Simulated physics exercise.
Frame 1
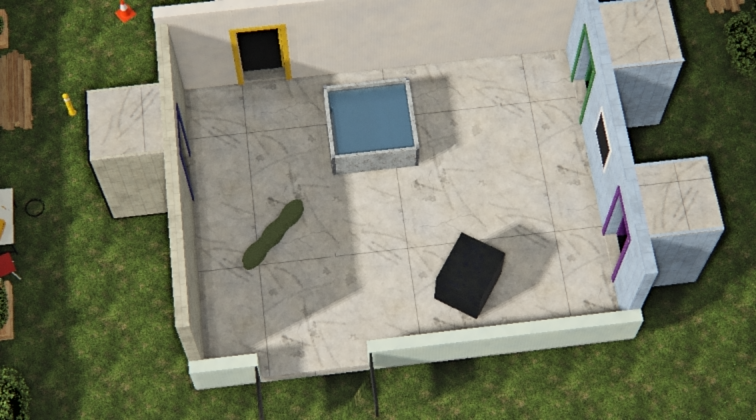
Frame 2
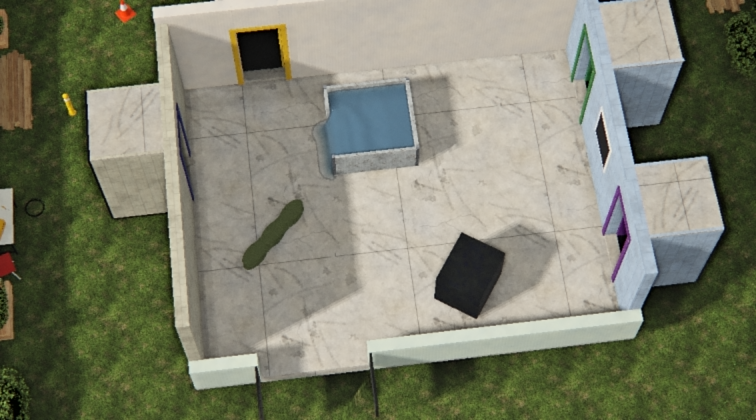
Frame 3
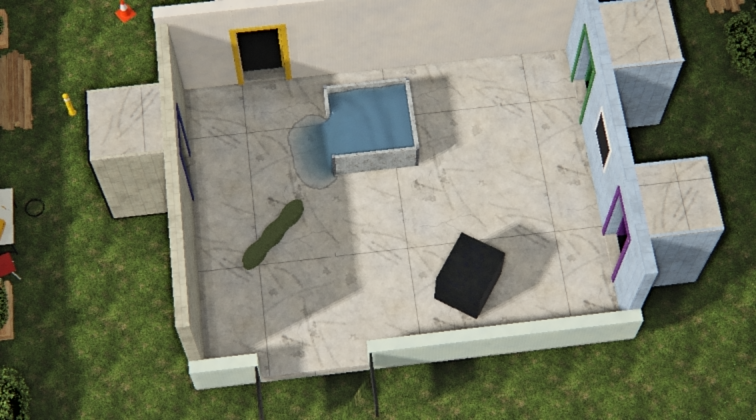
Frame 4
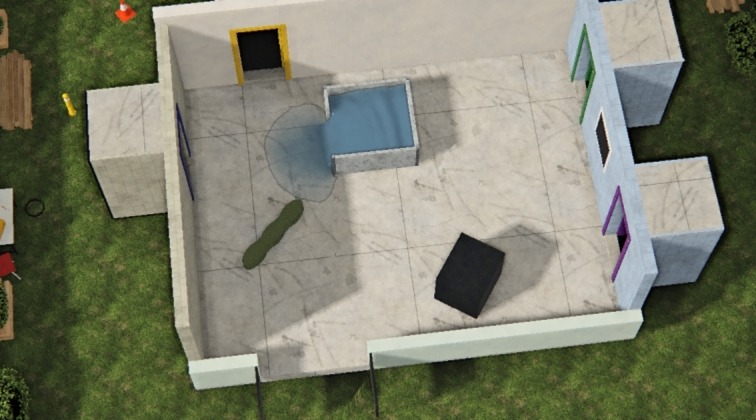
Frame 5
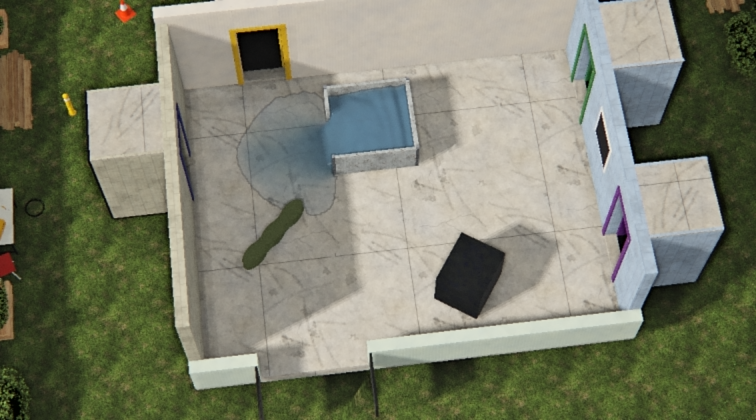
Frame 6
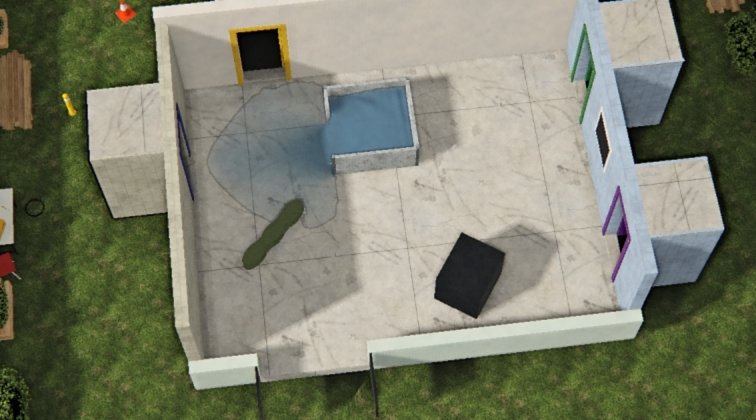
Water poured out of the left side of the open tank in the walled yard and spread steadily leftward across the pale floor in a widening puddle, reaching the green strip, while the dark block stayed still.
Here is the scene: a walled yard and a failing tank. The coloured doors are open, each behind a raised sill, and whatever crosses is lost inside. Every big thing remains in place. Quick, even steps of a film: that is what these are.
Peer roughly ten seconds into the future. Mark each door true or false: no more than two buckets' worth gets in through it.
Yellow door: True, blue door: False, purple door: True, green door: True.
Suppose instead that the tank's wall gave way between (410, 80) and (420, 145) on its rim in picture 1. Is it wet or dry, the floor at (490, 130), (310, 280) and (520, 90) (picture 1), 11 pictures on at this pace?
Result, in sequence: Sodden, spared by the spill, sodden.
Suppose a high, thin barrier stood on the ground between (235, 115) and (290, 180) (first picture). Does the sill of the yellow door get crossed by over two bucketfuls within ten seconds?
Put simply, the yellow door tops the limit.
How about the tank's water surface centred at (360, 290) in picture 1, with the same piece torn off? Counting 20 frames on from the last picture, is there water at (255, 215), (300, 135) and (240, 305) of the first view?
In order: Submerged, submerged, submerged.
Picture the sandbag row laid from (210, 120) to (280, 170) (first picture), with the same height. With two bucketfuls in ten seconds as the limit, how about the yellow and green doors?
Here's my take: The yellow door gets swamped, and the green door survives it.
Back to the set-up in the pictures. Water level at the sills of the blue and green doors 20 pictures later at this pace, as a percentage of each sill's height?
About 330 and 0 %.
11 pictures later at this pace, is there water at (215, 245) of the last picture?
I'd say drenched there.
A moment on, water covers 20 % of the floor; the yellow door wet at the sill, nothing in, the blue door over two buckets in, the purple door not reached, the green door not reached.
Next, water covers 25 % of the floor; the yellow door wet at the sill, nothing in, the blue door far over two buckets in, the purple door not reached, the green door not reached.
Then, water covers 30 % of the floor; the yellow door wet at the sill, nothing in, the blue door far over two buckets in, the purple door not reached, the green door not reached.
Later, water covers 40 % of the floor; the yellow door under two buckets in, the blue door far over two buckets in, the purple door not reached, the green door not reached.
In the end, water covers 60 % of the floor; the yellow door under two buckets in, the blue door far over two buckets in, the purple door not reached, the green door wet at the sill, nothing in.
